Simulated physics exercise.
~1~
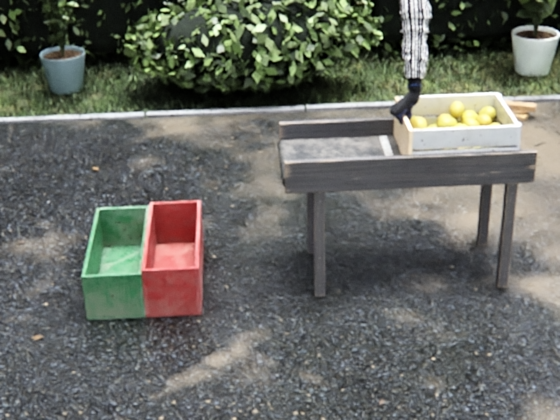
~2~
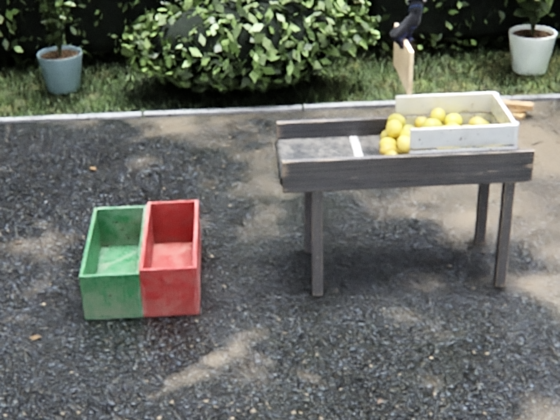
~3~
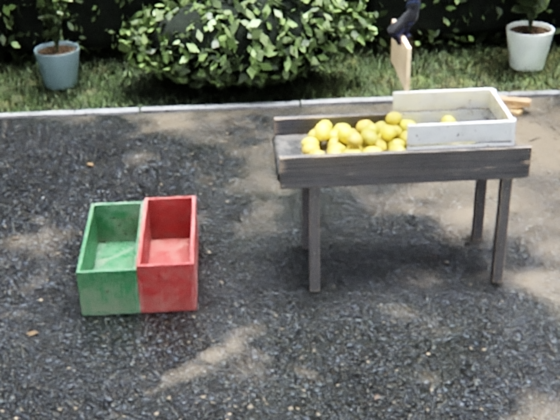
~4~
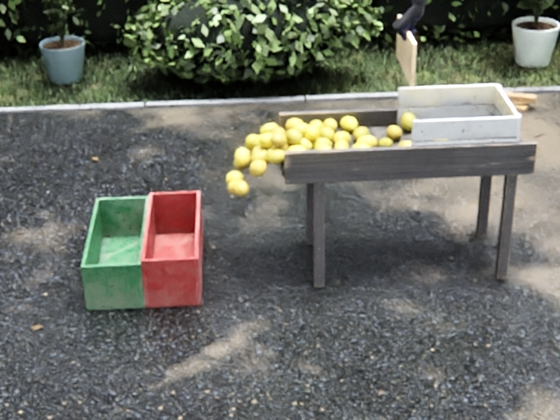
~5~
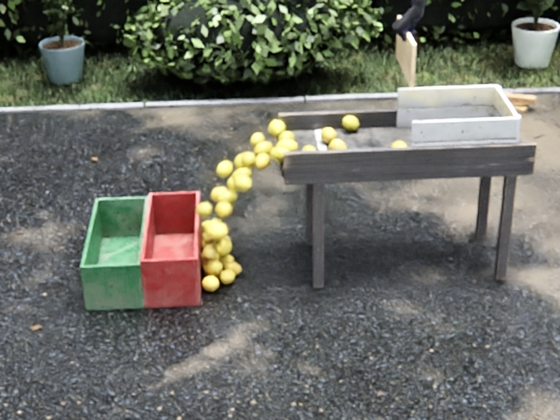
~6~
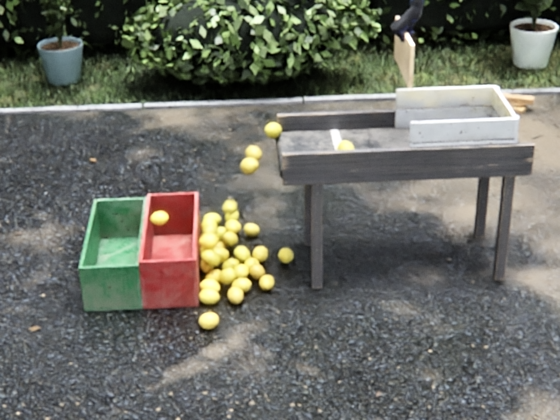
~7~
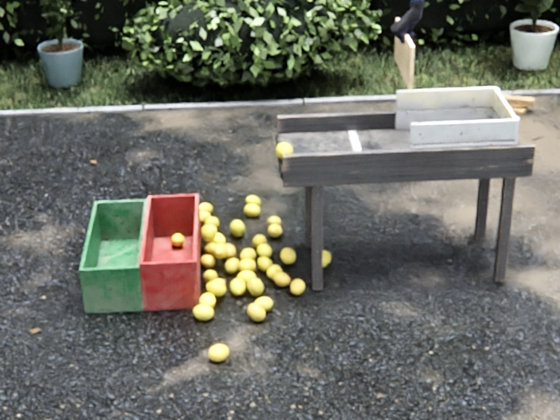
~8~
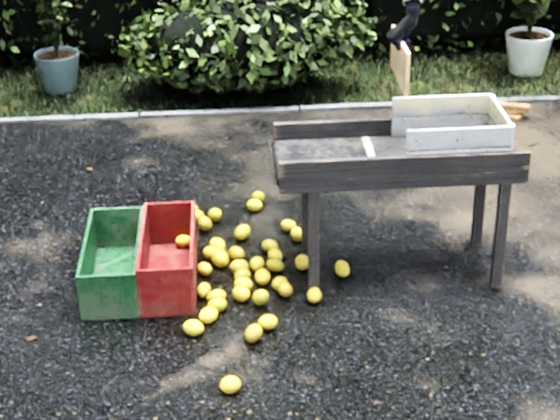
A dark mechanical arm lifted a gate from a white pen of lemons on a gray table, and they slid left and poured off the end, mostly landing and scattering on the ground beside the red tub, with only a couple dropping inside it.
